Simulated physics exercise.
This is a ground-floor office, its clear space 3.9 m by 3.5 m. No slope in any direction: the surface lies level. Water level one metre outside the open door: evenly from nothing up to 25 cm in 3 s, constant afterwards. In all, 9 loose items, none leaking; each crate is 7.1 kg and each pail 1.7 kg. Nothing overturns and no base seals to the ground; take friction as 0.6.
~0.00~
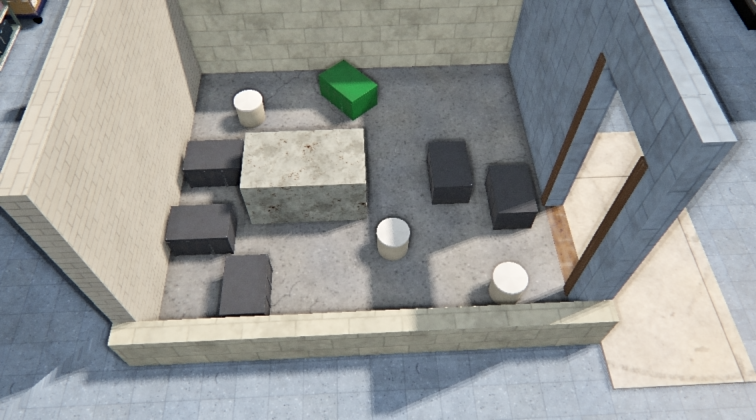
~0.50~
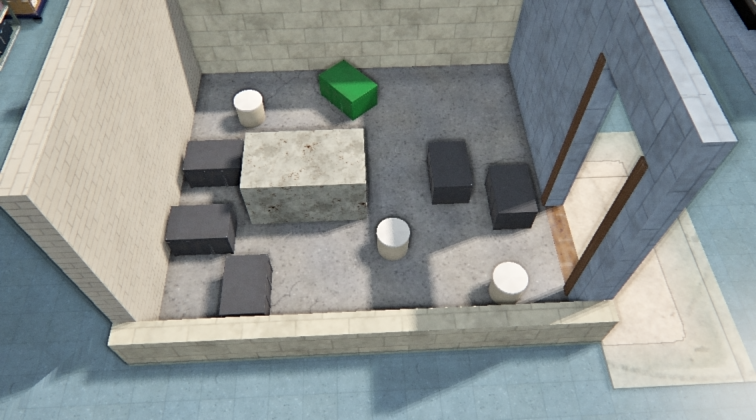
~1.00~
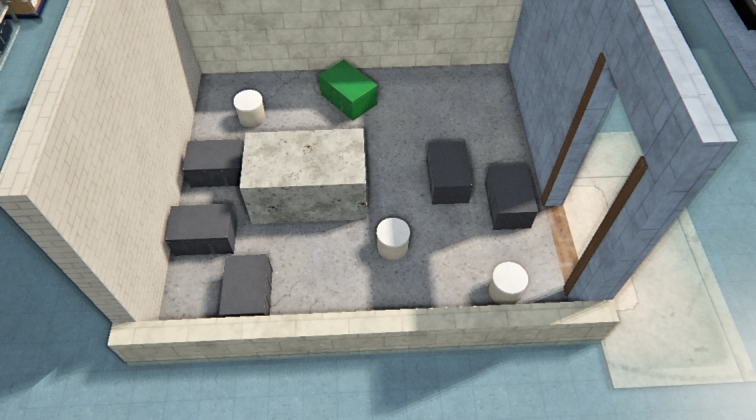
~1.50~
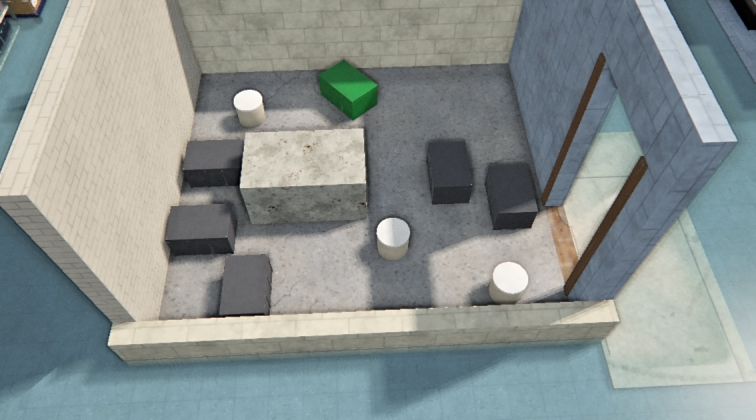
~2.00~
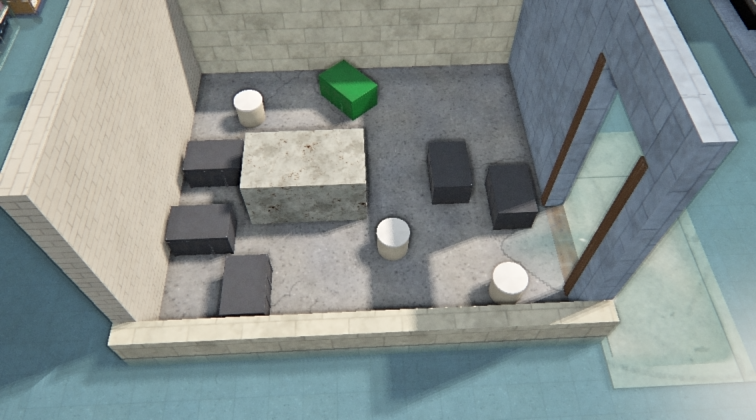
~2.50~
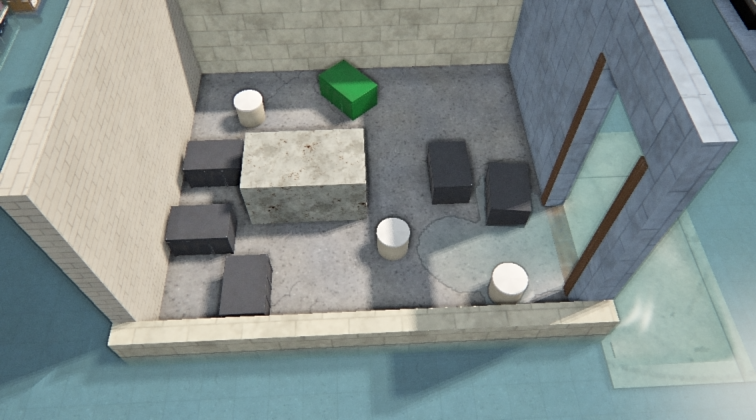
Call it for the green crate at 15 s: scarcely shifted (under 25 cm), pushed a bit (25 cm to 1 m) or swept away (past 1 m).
Swept away.
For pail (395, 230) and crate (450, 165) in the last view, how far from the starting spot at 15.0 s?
The first is 80 cm from its start, the second 40 cm.
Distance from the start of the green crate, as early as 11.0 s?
150 cm, give or take.
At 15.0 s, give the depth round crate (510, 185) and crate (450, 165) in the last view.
Close to 21 and 12 centimetres.
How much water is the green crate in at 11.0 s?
Roughly 12 cm at that moment.
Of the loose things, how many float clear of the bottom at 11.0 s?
At that time the total is 9.
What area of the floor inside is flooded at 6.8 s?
Wet area: Approx. 12 m2.
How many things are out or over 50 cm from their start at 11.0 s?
That would be 9.
After 3.5 s the green crate is near (348, 80), 0.0 m from its start, aground; 1 afloat.
After 6.8 s the green crate is near (336, 68), 0.2 m from its start, aground; 7 afloat.
After 11.0 s the green crate is near (477, 63), 1.5 m from its start, afloat; 9 afloat.
After 15.0 s the green crate is near (378, 220), 2.1 m from its start, afloat; 9 afloat.
